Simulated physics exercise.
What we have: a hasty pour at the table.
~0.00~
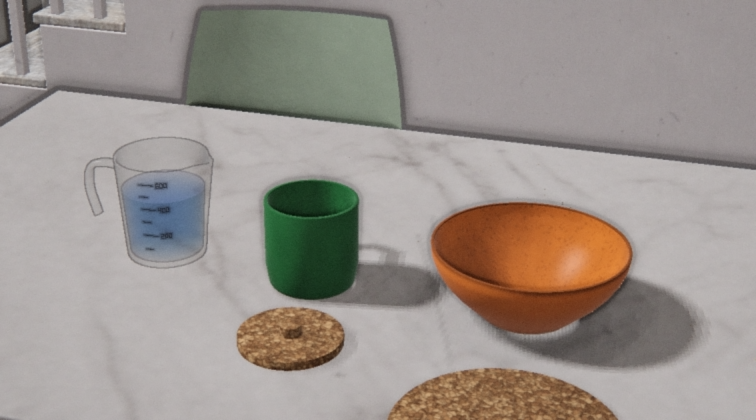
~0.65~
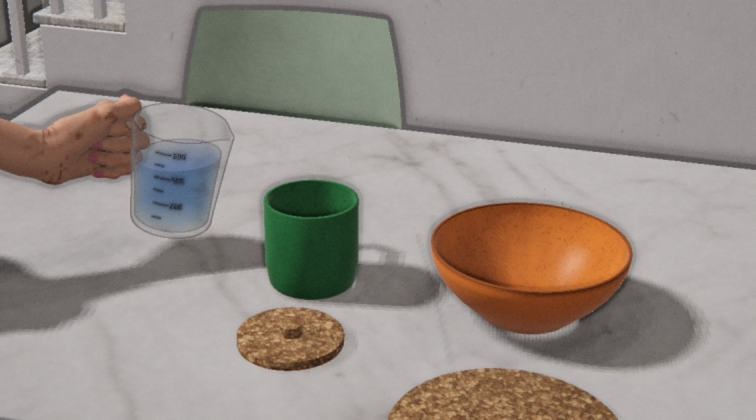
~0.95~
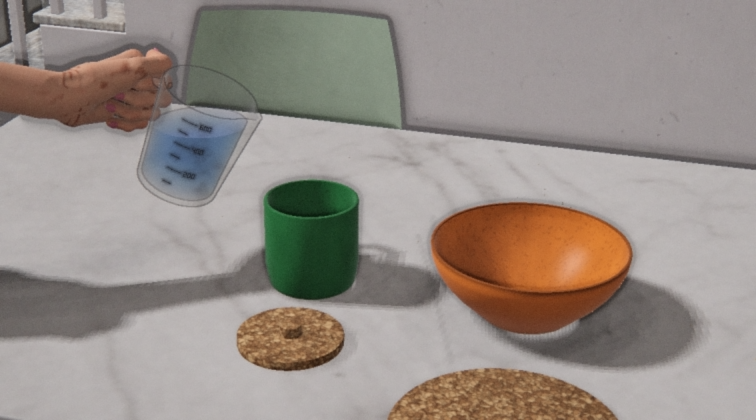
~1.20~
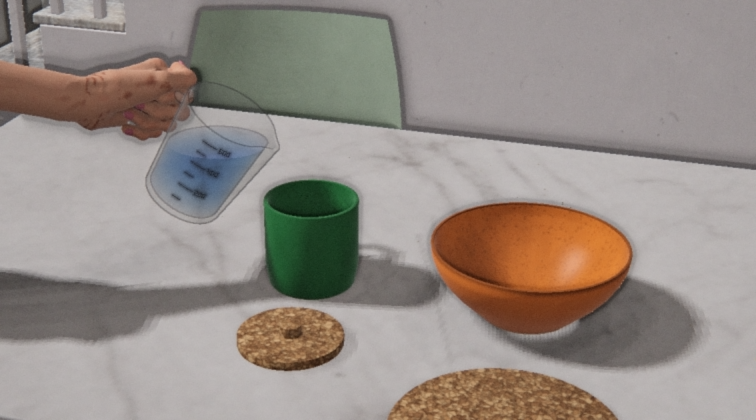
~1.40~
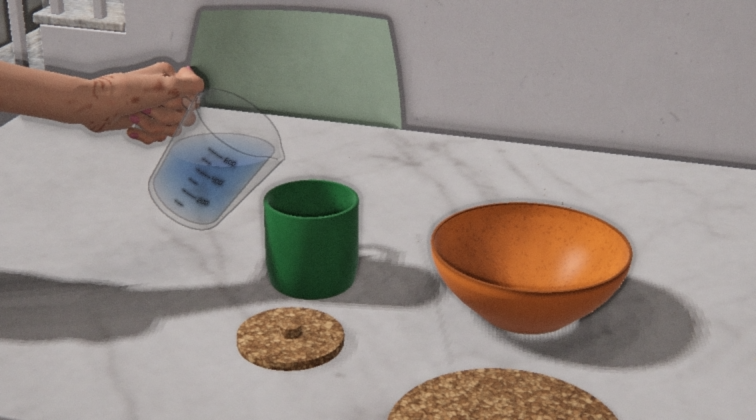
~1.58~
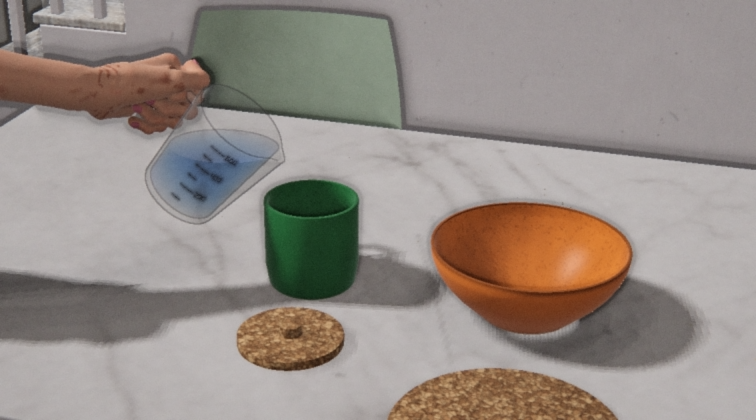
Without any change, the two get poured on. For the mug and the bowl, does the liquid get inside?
At the end, the mug gathers it; the bowl gathers it.
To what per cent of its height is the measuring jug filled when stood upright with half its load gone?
Roughly 35 in a hundred.
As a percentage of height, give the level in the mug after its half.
Level: Roughly 35% of the height.
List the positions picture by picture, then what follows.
In the first picture, all stand on the top; measuring jug (165, 201) about two thirds full; mug (312, 243) open; bowl (528, 281) open.
In the second picture, the hand lifts the measuring jug; measuring jug about two thirds full, surface at (177, 155); mug (312, 243) open.
In the third picture, tilting; measuring jug (194, 135) tipped 25° with all of its load; bowl (528, 281) open.
In the fourth picture, no stream yet; measuring jug (208, 153) tipped 30° with all of its load; mug (312, 243) open.
In the fifth picture, still nothing leaves it; measuring jug (212, 160) tipped 35° with all of its load; bowl (528, 281) open.
In the sixth picture, on the point of pouring; measuring jug (212, 156) tipped 40° with all of its load; mug (312, 243) open; bowl (528, 281) open.
After 2.3 s, the dyed water goes into the mug.
After 3.2 s, the dyed water goes into the bowl.
After 4.6 s, the mug has its share inside; the bowl has its share inside.
